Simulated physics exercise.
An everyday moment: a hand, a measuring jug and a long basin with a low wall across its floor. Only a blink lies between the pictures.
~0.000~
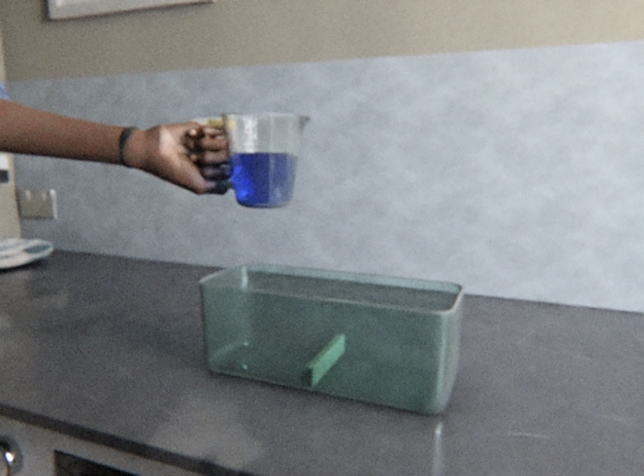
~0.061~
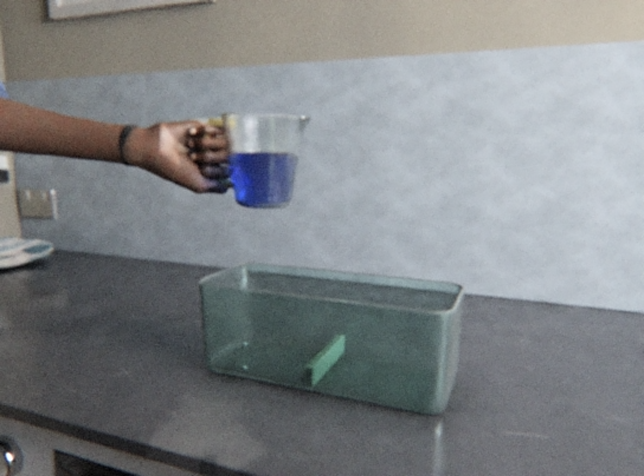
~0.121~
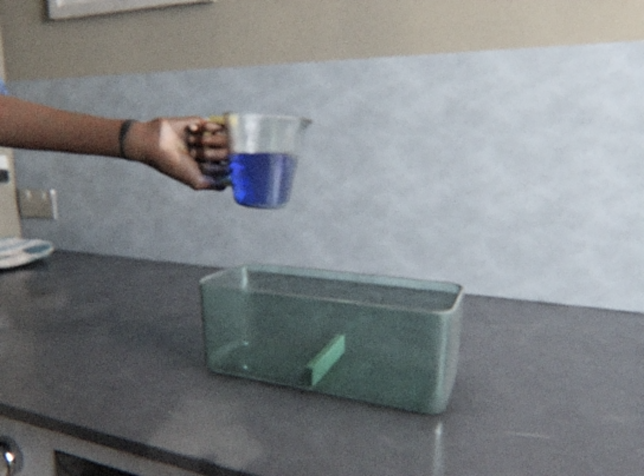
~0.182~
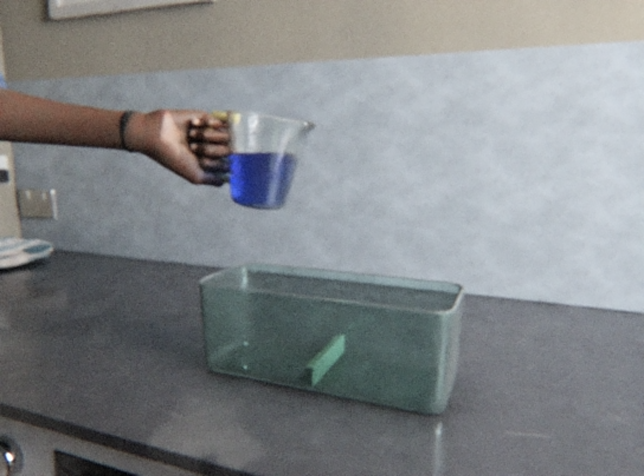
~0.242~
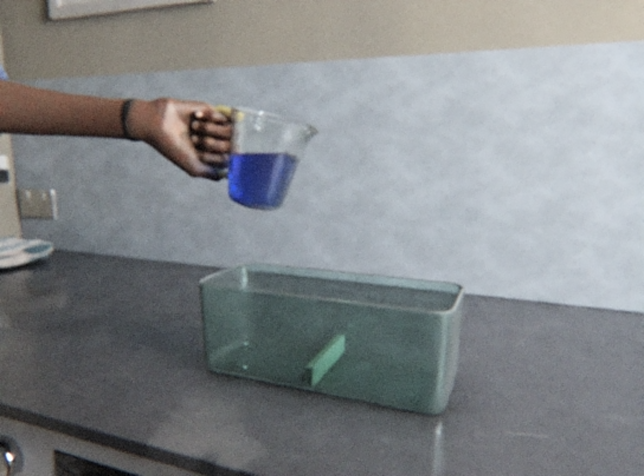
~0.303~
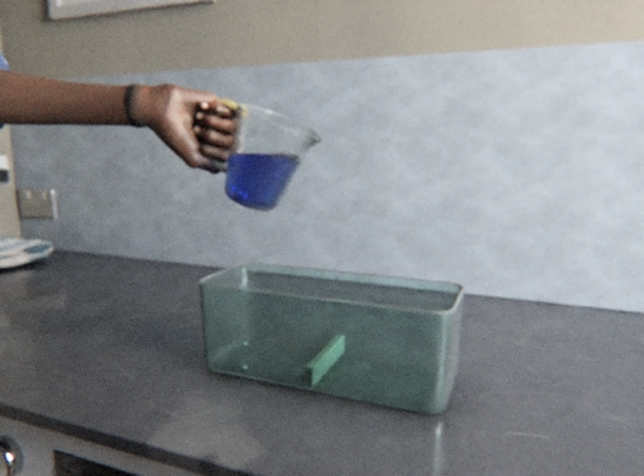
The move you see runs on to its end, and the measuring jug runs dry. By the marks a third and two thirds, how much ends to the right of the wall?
In the end over two thirds is right of the wall.
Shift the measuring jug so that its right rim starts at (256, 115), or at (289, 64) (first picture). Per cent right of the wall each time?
First some 10, then 75 per cent.
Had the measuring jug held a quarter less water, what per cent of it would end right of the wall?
Roughly 80 in a hundred.
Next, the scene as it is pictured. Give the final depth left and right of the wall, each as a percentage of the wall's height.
The left part 10 per cent, the right part 50.
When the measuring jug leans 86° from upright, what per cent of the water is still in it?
About 75 per cent.
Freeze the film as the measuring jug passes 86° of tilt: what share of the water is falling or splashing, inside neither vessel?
Near 20 %.
A moment on, the measuring jug is tipped on its side and 76 per cent is still to pour, 0 is left of the wall and 2 right of it.
Next, the measuring jug is tipped right over and 6 per cent is still to pour, 7 is left of the wall and 73 right of it.
Then the measuring jug is tipped right over and 0 per cent is still to pour, 16 is left of the wall and 83 right of it.
Later the measuring jug is tipped right over and 0 per cent is still to pour, 16 is left of the wall and 83 right of it.
At rest 16 per cent lies left of the wall, 83 right of it and 2 outside.
